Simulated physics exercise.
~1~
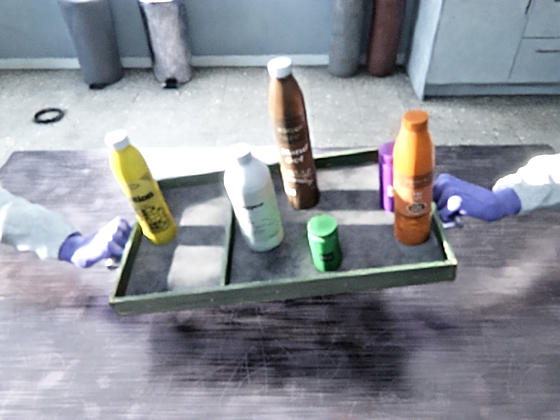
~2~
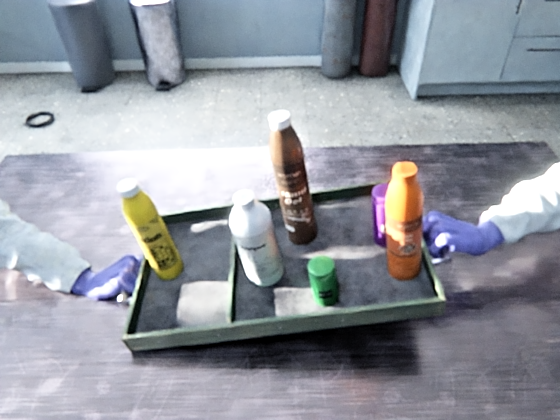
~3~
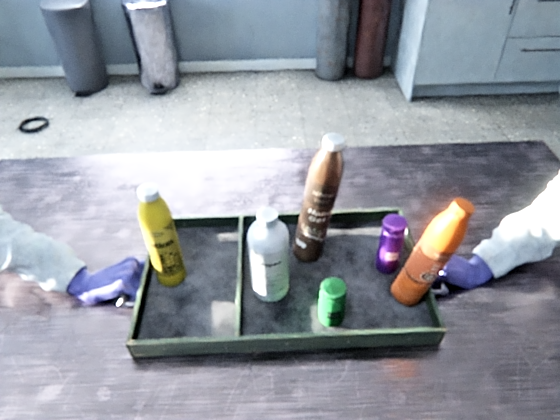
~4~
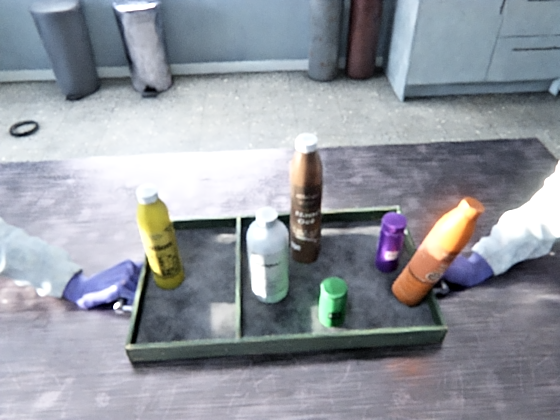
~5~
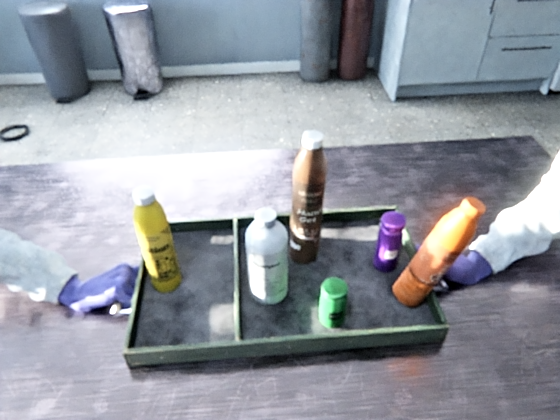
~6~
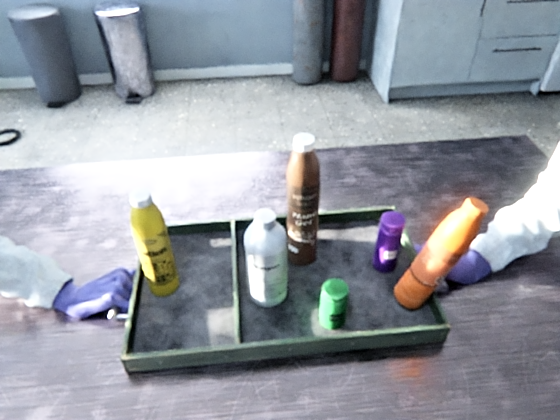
A tilted green tray of six bottles and shakers was lowered onto a table by two gloved hands, and the orange bottle ended up leaning over the right edge by the hand, while the brown one wobbled upright and the others stayed standing.
